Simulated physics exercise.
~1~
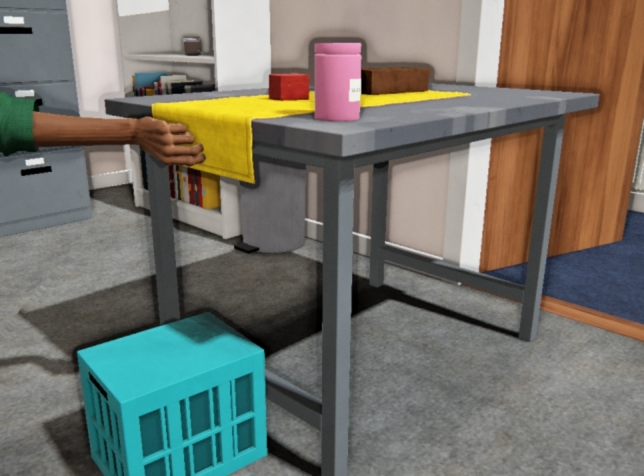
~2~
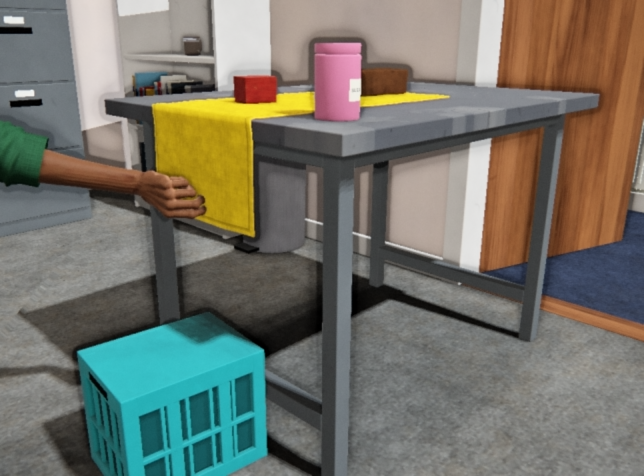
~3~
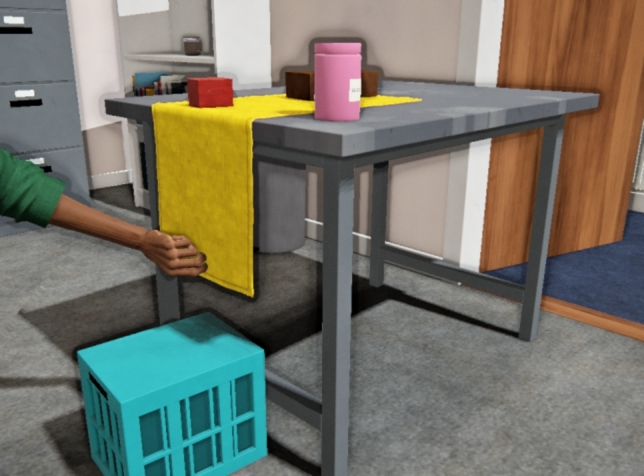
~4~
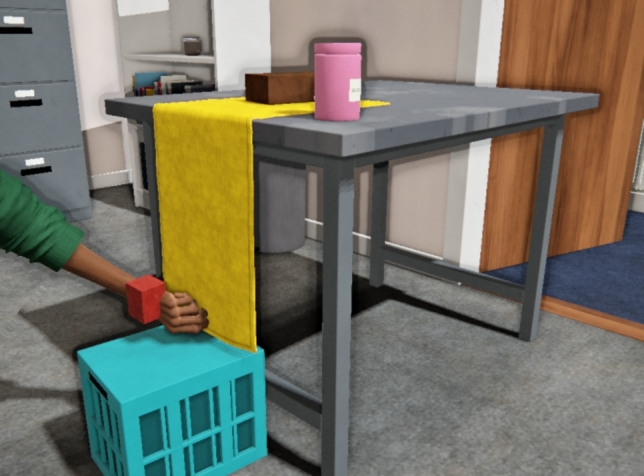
A yellow towel was drawn down over the end of a gray table by a hand, carrying a red block and a brown brick leftward, until the block went over the edge and the hem reached the turquoise crate, while the pink jar stayed put.
